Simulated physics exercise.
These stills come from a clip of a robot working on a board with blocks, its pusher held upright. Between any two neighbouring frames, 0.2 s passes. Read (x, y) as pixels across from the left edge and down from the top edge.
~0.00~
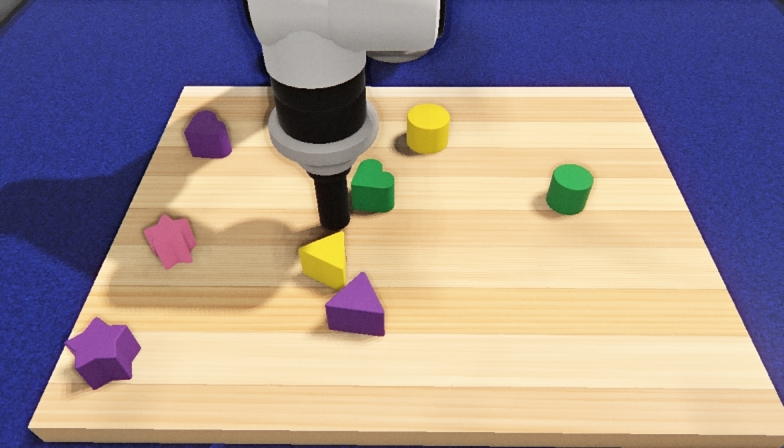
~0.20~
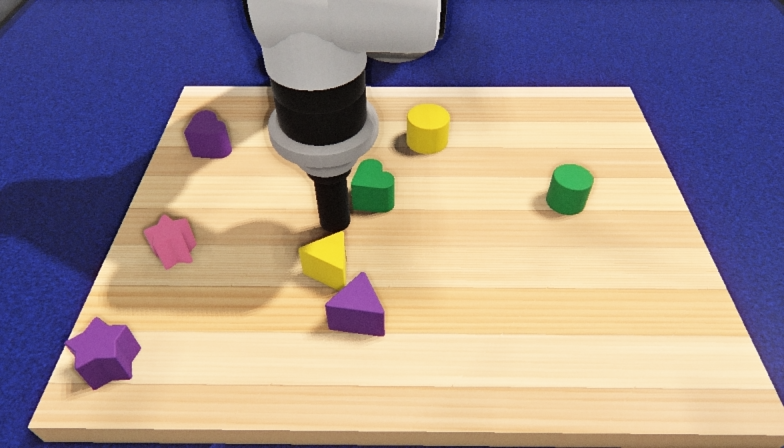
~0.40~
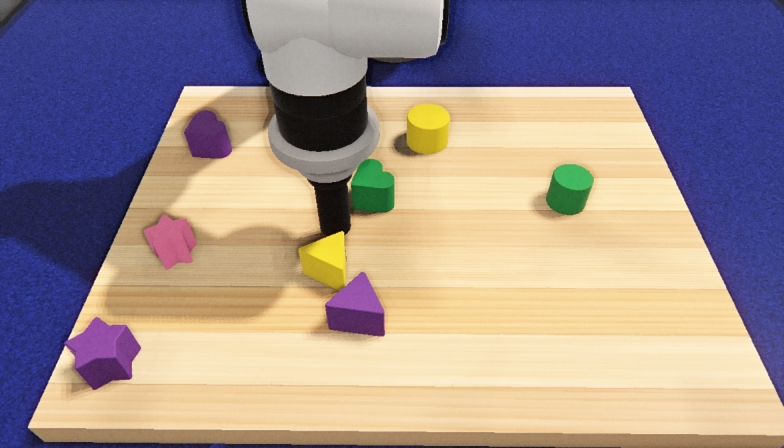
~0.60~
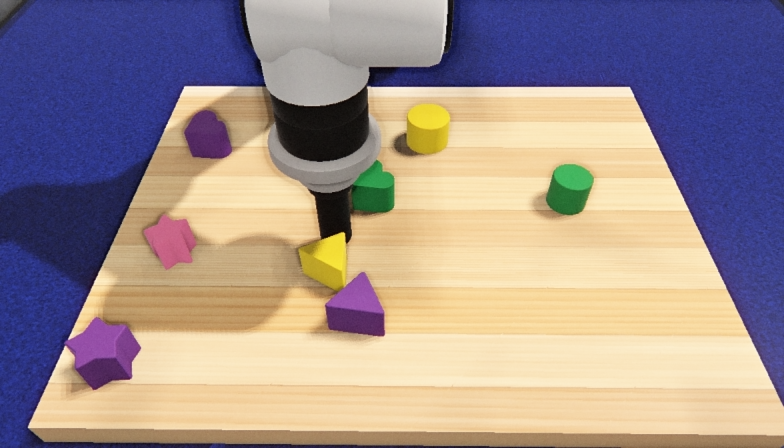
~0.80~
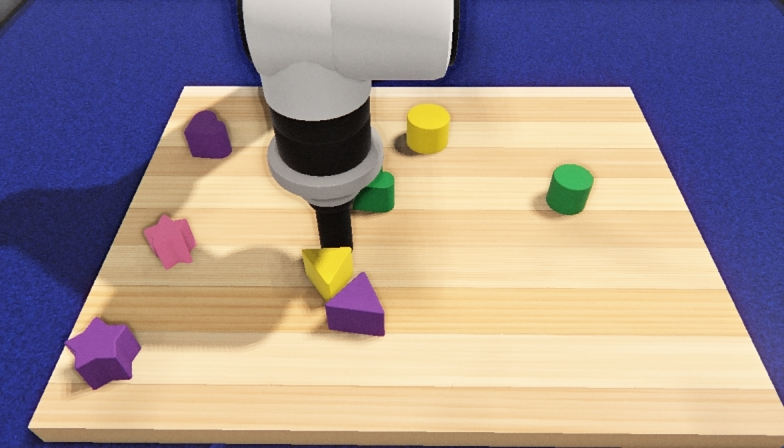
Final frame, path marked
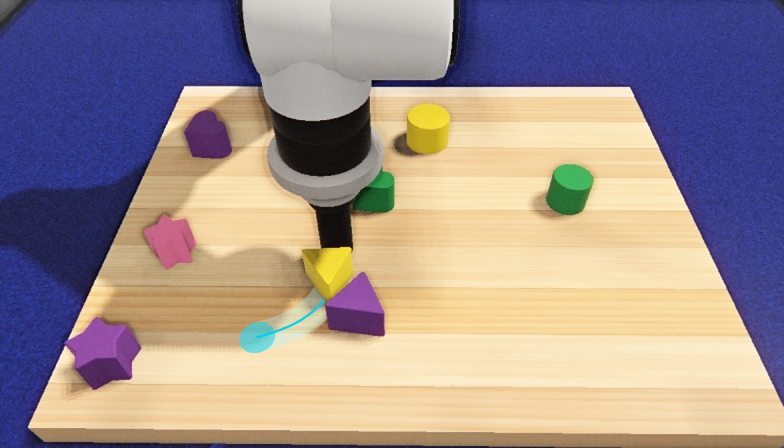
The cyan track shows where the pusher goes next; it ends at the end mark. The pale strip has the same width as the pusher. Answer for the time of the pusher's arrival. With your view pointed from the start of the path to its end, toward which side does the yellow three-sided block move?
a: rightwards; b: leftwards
That would be b.
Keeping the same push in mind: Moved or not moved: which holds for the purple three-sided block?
It holds its position.
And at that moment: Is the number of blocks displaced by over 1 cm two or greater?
The answer is no.
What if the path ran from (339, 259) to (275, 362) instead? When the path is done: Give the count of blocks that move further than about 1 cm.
My guess is one.
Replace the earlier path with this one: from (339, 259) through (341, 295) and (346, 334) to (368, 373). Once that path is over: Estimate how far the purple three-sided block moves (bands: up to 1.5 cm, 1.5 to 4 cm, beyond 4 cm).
I reckon it covers more than 4 cm.
The line goes from (339, 259) by way of (329, 292) and (300, 320) to (257, 337).
The first path, step by step. One third of the way, pusher (328, 282); yellow three-sided block (310, 294), turned 20° clockwise.
Two thirds of the way, pusher (297, 311); yellow three-sided block (285, 328).
At the end, pusher (254, 328); yellow three-sided block (276, 338), turned 15° anticlockwise; purple three-sided block unmoved.
